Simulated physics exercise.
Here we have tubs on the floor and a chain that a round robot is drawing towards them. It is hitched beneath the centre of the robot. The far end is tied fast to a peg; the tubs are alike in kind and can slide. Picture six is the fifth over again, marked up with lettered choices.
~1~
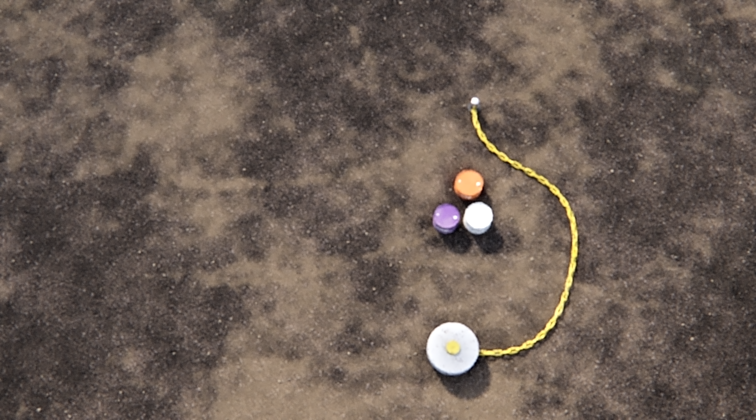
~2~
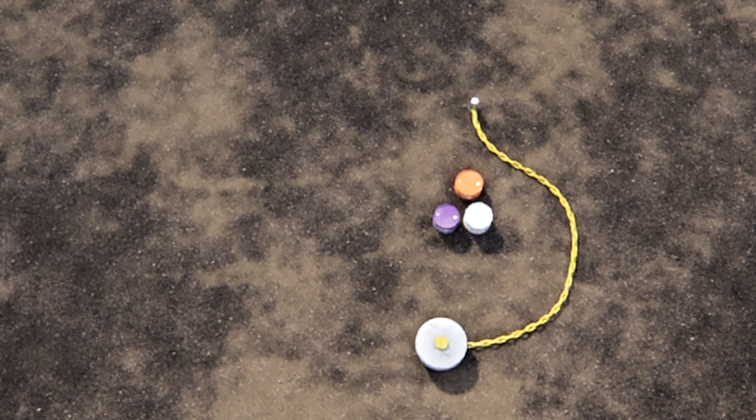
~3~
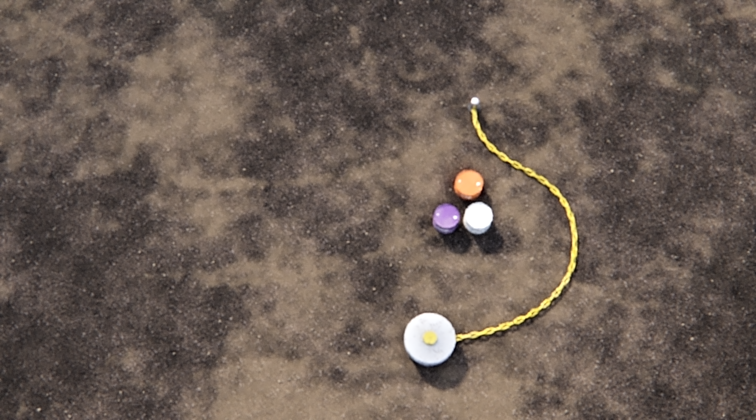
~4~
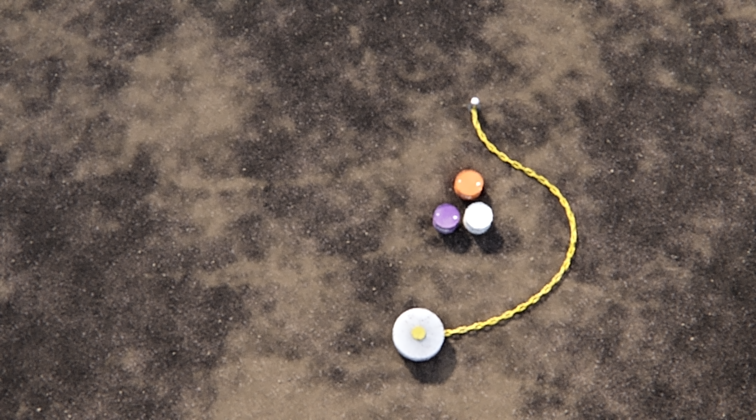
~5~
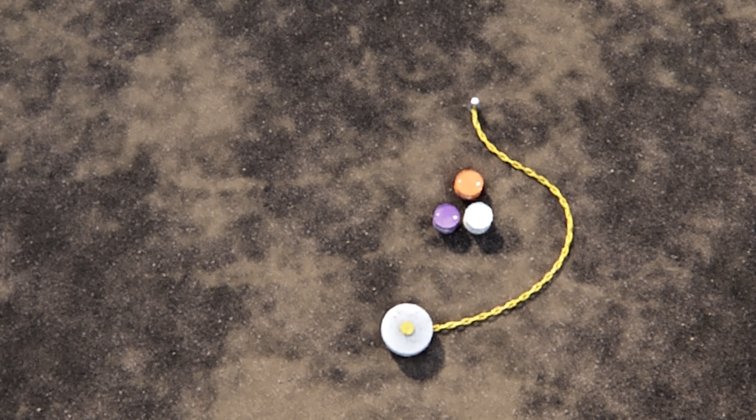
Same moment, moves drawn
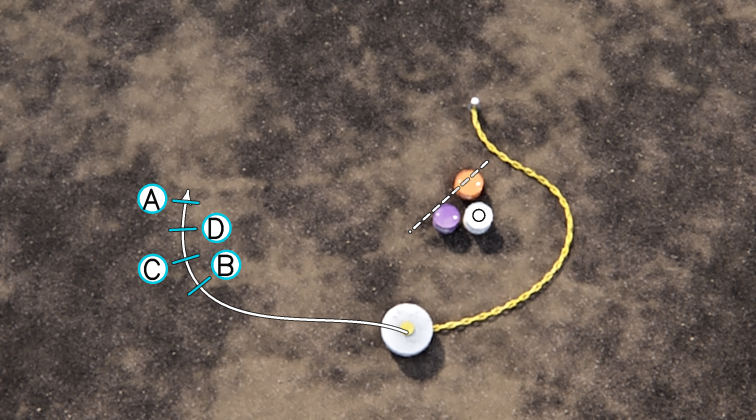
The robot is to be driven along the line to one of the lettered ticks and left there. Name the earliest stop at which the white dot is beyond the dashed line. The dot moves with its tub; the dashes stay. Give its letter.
Stop at B.
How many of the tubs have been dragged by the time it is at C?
By then, three.
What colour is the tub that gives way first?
White.
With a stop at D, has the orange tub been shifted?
By then, yes.
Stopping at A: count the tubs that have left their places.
By then, three.
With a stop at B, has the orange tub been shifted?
Yes.
On the marked copy, A at (186, 202); B at (199, 286); C at (186, 259); D at (183, 230); the dashed line at (449, 196); the route from (407, 332) via (245, 312) to (188, 191); the white dot at (479, 215).
Following B. Soon after the start, robot (332, 318); white tub (478, 218).
Later, robot (254, 312); white tub (476, 218).
In the end, robot (198, 284); orange tub (455, 175); white tub (443, 196); purple tub (423, 211); the dot on the white tub is over the dashed line.
As for the rest, A does it too, but is farther than needed; C does it too, but is farther than needed; D does it too, but is farther than needed.
